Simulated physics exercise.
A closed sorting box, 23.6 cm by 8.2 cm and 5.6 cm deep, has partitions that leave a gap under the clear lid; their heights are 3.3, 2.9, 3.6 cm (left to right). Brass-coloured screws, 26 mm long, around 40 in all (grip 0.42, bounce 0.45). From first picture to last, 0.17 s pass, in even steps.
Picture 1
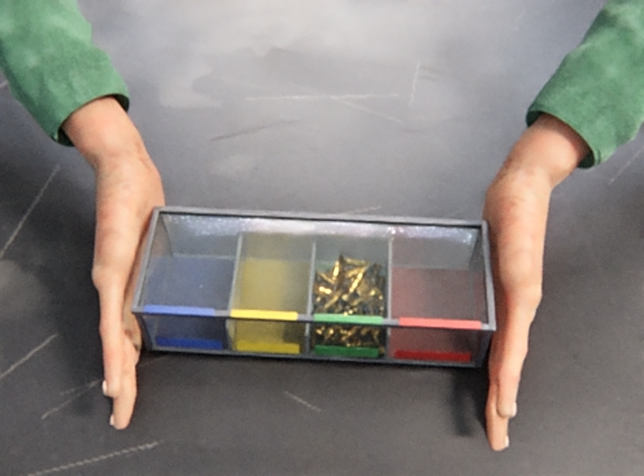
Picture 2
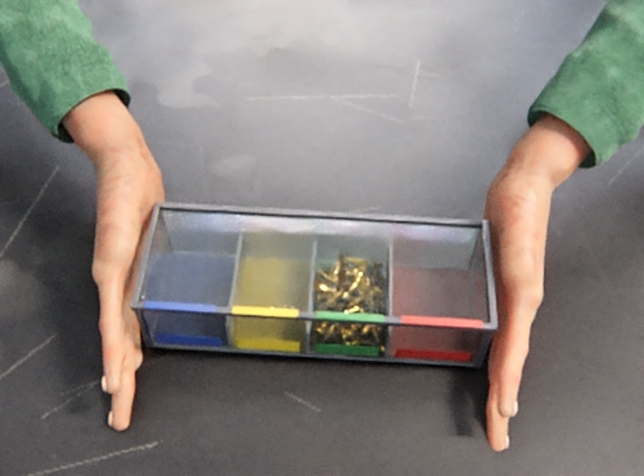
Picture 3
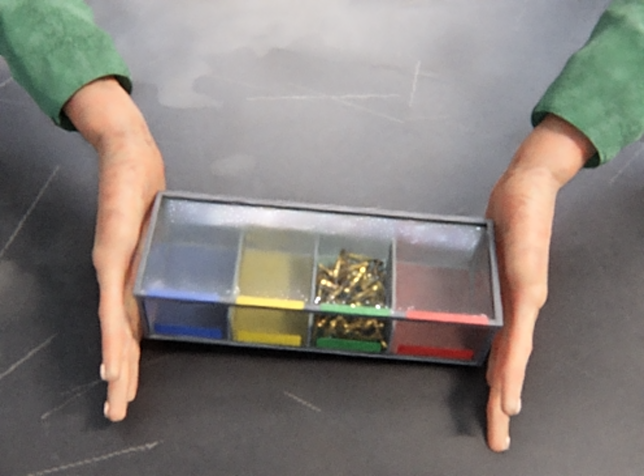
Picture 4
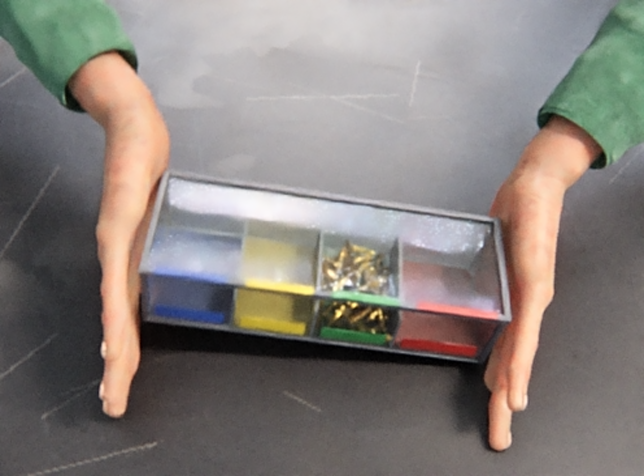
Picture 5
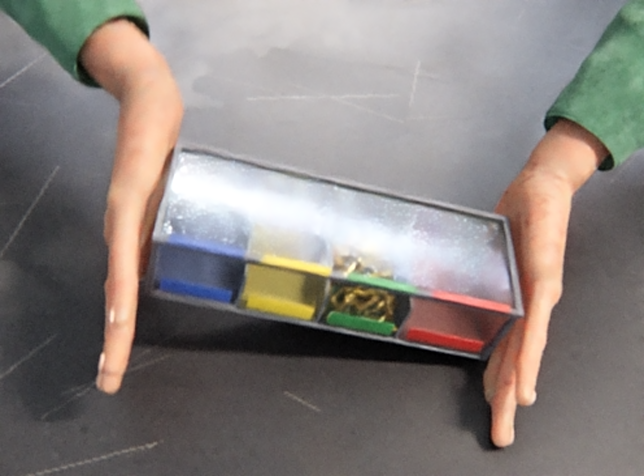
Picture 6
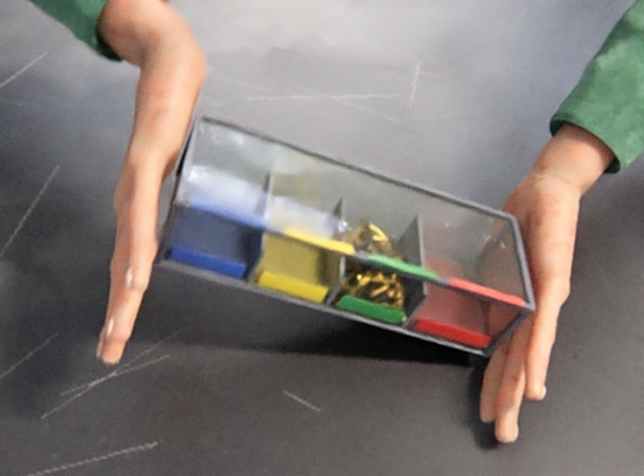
On a dark, scratched surface, two hands in green sleeves hold a clear-lidded box with blue, yellow, green and red sections, brass-coloured screws heaped in the green one. The left hand rises, slightly at first and then further, tilting the box down toward the right, while the screws remain in the green section.
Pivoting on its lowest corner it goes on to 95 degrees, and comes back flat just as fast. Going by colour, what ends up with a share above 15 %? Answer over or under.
Red: Over, blue: Under, green: Over, yellow: Under.
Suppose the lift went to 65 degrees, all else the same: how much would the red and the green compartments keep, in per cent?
Then: Red 15, green 85.
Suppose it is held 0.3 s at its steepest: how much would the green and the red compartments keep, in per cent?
Then: Green 55, red 45.
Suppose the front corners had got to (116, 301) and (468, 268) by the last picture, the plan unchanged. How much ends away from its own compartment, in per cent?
It would be near 90 per cent.
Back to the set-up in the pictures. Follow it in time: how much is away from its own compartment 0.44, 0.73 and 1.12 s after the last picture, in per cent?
In turn: 5, 25, 25.
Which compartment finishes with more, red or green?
The green compartment.
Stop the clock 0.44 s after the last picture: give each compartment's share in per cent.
Red 5; blue 0; green 95; yellow 0.
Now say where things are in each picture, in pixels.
In the first picture, box tilt 0 degrees, front corners at (138, 308) and (489, 326); green 100 %.
In the second picture, box tilt 1 degrees, front corners at (138, 304) and (490, 325).
In the third picture, box tilt 4 degrees, front corners at (140, 292) and (495, 322), lowest corner right back.
In the fourth picture, box tilt 10 degrees, front corners at (146, 269) and (504, 317), lowest corner right back.
In the fifth picture, box tilt 17 degrees, front corners at (160, 237) and (515, 312), lowest corner right back.
In the sixth picture, box tilt 24 degrees, front corners at (182, 200) and (528, 306), lowest corner right back; green 100 %.
Then, 0.44 s after the last picture, tilt 93 degrees; red 5 %, green 95 %.
Then, 0.73 s after the last picture, tilt 37 degrees; red 25 %, green 75 %.
Then, 1.12 s after the last picture, tilt 0 degrees; red 25 %, green 75 %.
In the end, red 25 %, blue 0 %, green 75 %, yellow 0 %.
